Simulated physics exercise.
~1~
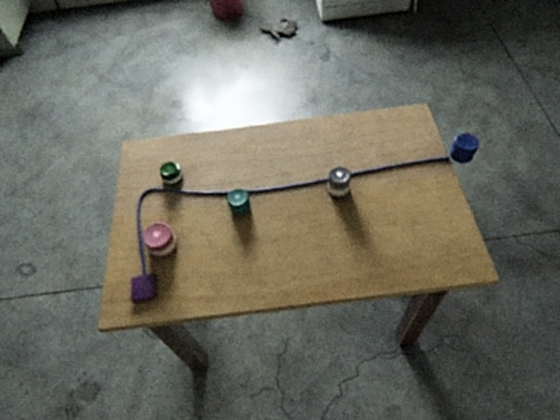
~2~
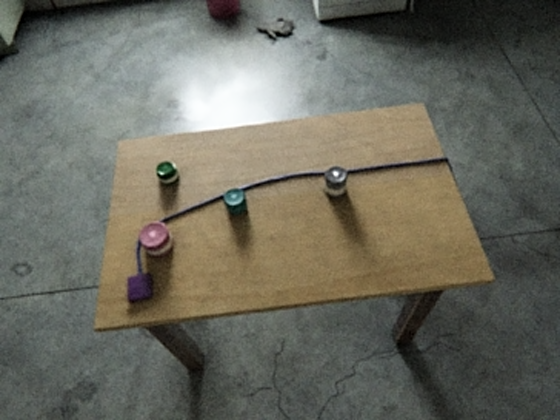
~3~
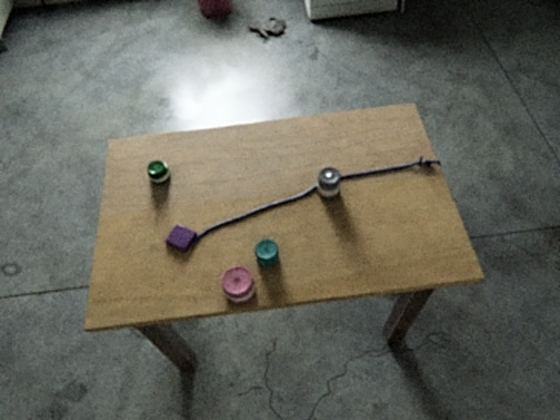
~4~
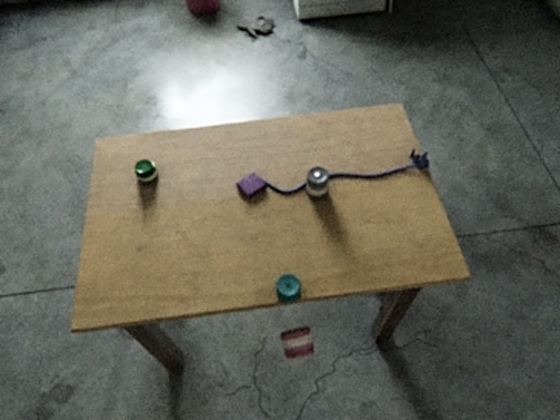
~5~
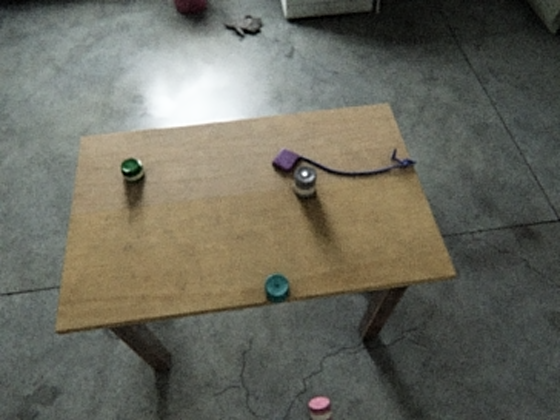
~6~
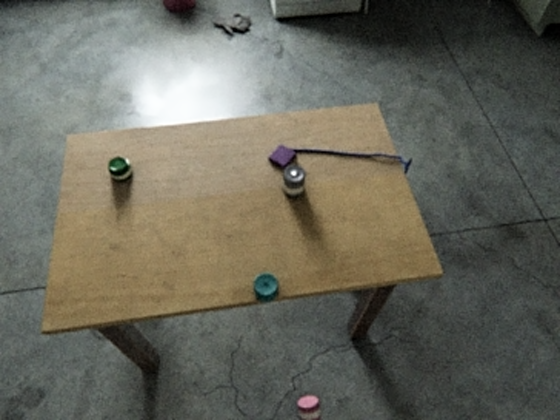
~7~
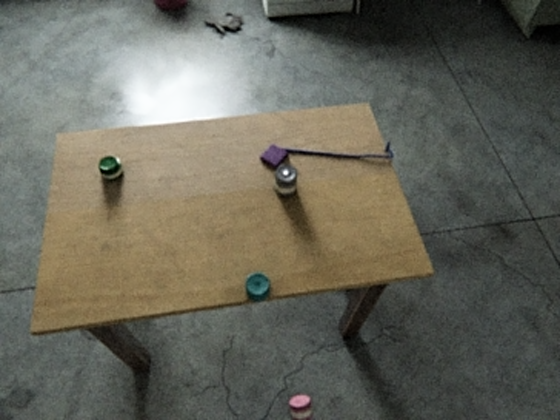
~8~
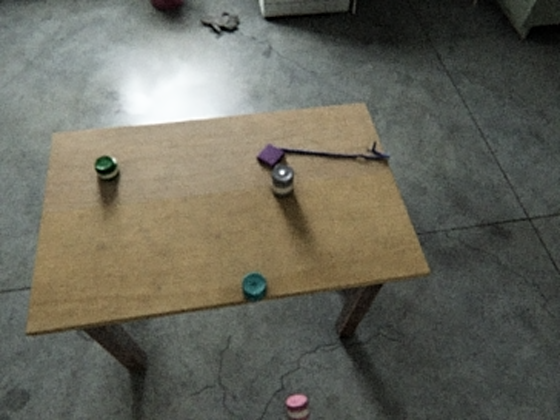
A falling blue object drags a corded purple block across the table, knocking a pink tin off.
